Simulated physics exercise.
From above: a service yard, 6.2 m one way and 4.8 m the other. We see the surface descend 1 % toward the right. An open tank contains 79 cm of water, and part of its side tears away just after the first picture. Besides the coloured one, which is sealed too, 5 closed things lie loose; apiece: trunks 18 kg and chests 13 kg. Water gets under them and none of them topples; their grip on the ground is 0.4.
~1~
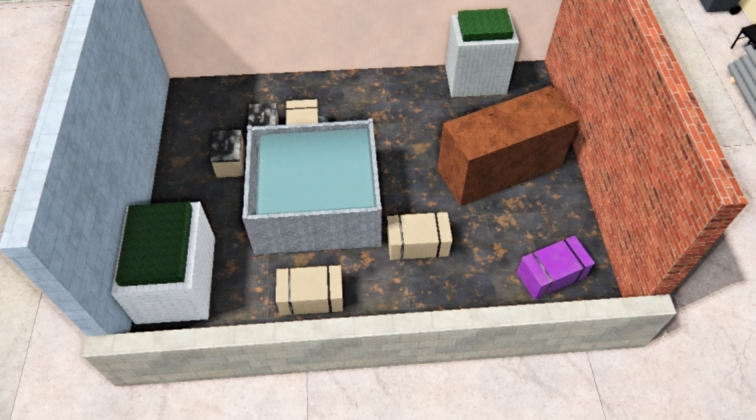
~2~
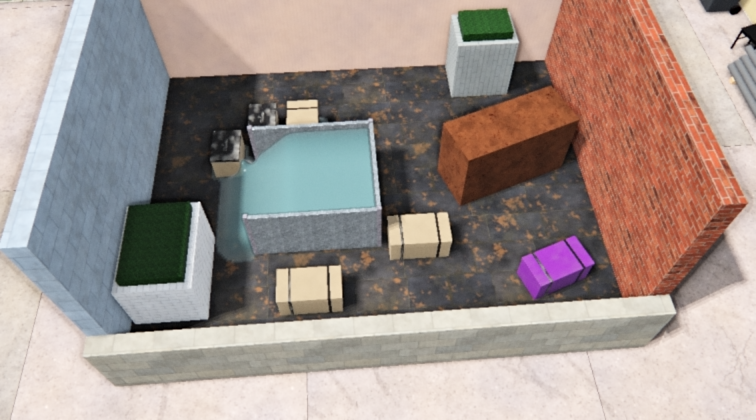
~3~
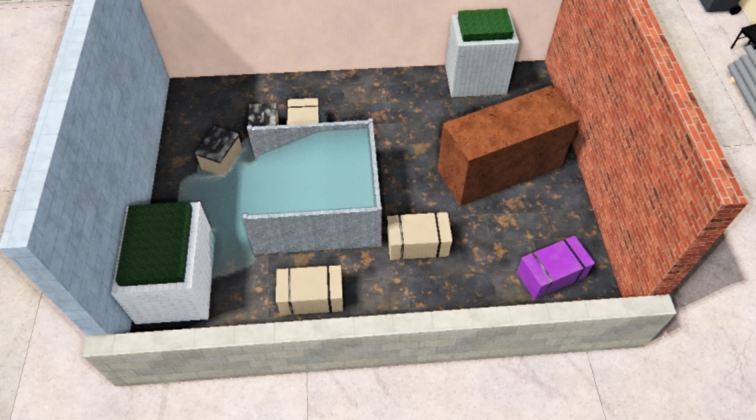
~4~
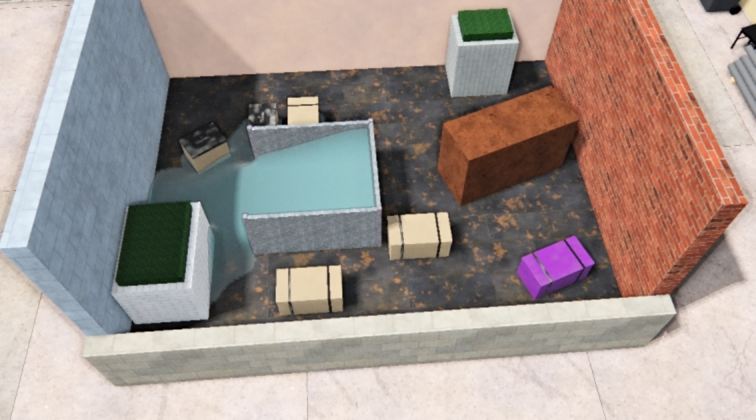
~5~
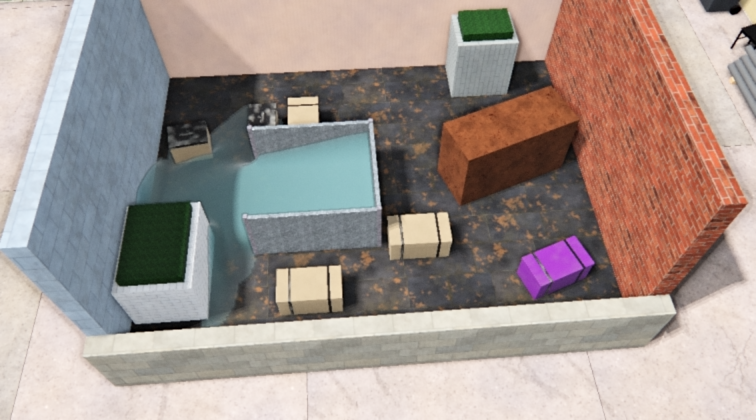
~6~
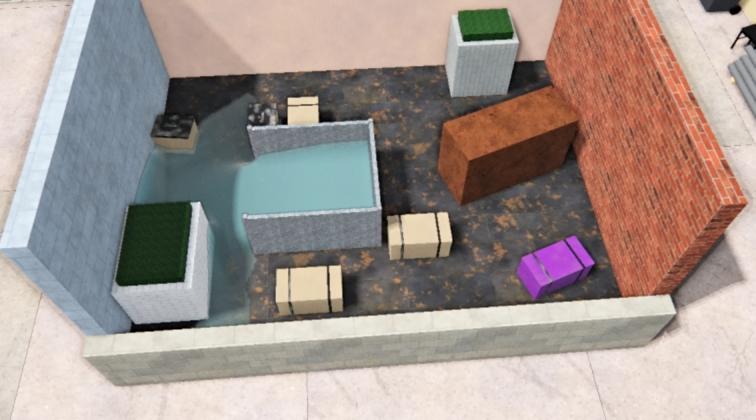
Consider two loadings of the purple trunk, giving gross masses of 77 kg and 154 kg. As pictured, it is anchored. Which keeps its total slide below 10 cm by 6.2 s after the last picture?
Looks to me like the lighter choice suffices.
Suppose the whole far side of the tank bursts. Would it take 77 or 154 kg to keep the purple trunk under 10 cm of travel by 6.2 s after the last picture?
So the lighter choice.
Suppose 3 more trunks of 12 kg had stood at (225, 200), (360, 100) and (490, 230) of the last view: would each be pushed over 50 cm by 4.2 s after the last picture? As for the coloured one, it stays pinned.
In turn: Over, over, short of it.
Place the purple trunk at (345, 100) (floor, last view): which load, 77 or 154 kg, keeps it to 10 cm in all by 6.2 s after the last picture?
Only the larger holds.
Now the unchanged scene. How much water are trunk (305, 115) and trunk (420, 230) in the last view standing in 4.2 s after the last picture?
Close to 5 and 2 centimetres.
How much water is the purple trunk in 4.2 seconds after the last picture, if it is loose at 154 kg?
Around 4 cm.
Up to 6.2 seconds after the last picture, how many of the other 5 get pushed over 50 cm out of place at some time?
The answer here is 4.
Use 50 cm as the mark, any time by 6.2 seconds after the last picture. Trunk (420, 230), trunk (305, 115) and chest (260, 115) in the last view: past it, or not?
Below, above, above.
Then, 0.6 s after the last picture the purple trunk would be 0 cm from its start with 77 kg and 0 cm from its start with 154 kg; 0 cm of water round it then.
Then, 2.3 s after the last picture the purple trunk would be 0 cm from its start with 77 kg and 0 cm from its start with 154 kg; 2 cm of water round it then.
Then, 4.2 s after the last picture the purple trunk would be 0 cm from its start with 77 kg and 0 cm from its start with 154 kg; 4 cm of water round it then.
Then, 6.2 s after the last picture the purple trunk would be 0 cm from its start with 77 kg and 0 cm from its start with 154 kg; 5 cm of water round it then.
